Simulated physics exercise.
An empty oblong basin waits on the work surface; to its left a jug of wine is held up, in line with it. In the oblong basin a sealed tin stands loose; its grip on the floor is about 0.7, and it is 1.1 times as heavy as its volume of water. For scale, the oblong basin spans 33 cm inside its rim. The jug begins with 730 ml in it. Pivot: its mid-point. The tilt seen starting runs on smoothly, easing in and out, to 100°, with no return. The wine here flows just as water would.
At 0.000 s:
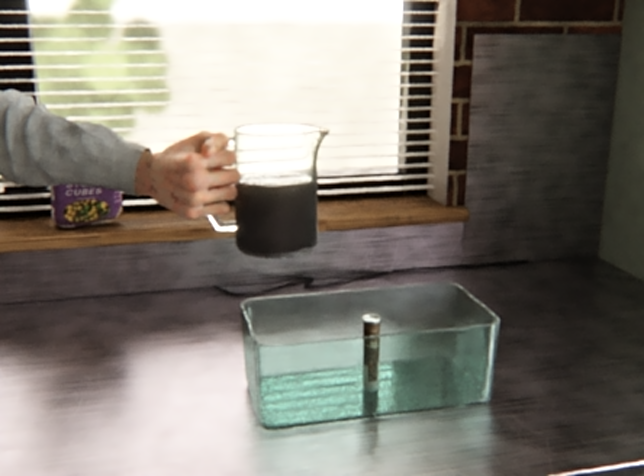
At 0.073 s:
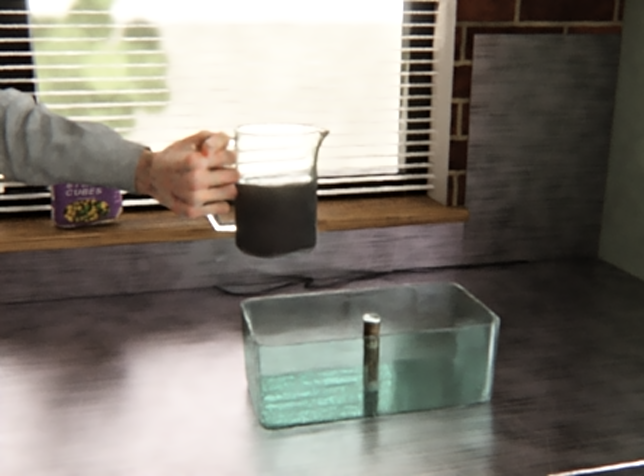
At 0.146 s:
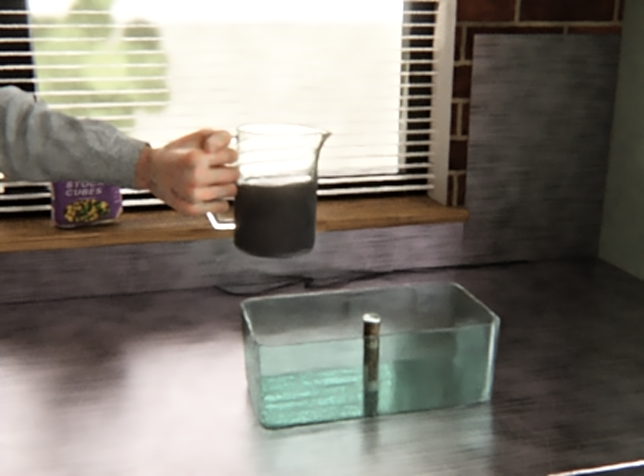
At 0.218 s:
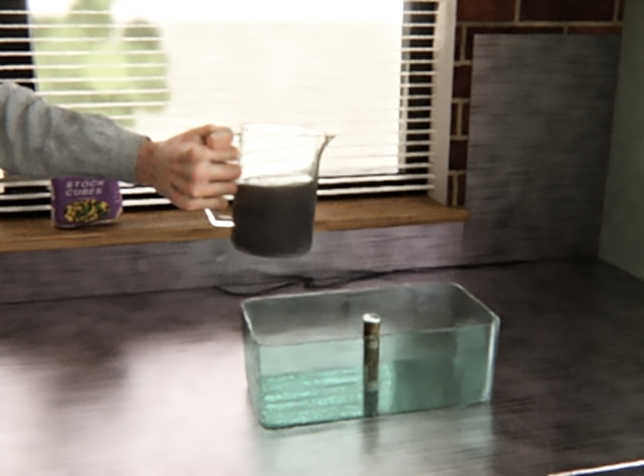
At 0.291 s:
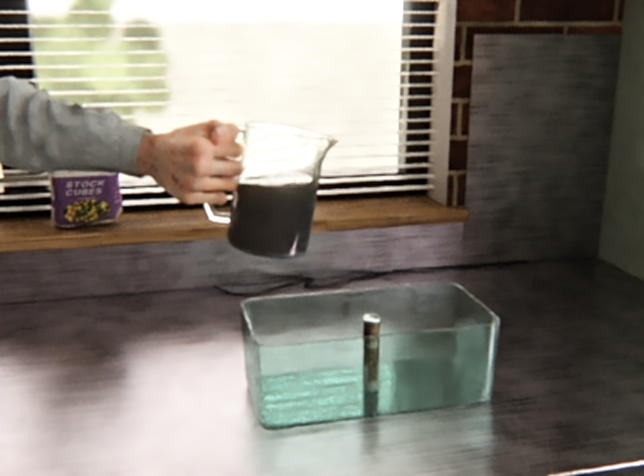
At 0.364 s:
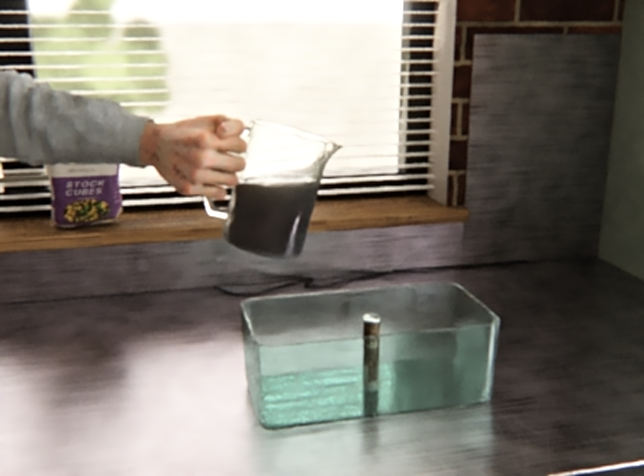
At the start, a hand reaching in from the left holds a glass jug of dark liquid upright above and left of an oblong glass basin on the work surface. The hand then smoothly tilts the jug to the right, barely at first, then more noticeably, while the basin stays still.
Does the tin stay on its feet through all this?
Yes, I expect it to stay the right way up.
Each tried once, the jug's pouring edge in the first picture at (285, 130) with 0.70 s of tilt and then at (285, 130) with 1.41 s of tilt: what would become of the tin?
First it tips over; then it tips over.
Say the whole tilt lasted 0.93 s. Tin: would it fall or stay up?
In that case the tin stays vertical.
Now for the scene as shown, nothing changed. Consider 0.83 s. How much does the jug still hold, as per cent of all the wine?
Fraction remaining: Approx. 98 per cent.
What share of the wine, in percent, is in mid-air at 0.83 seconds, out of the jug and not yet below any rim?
I'd put it at about 1 percent.
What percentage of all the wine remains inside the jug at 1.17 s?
58 in a hundred, give or take.
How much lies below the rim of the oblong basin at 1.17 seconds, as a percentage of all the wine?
My estimate is about 20 percent.
After 0.83 s the tilt is 64° and 99 per cent is still to pour; the tin stands where it began.
After 1.17 s the tilt is 93° and 57 per cent is still to pour; the tin stands where it began.
After 1.52 s the tilt is 100° and 13 per cent is still to pour; the tin stands where it began.
After 1.91 s the tilt is 100° and 1 per cent is still to pour; the tin stands where it began.
In the end the tin stands where it began.
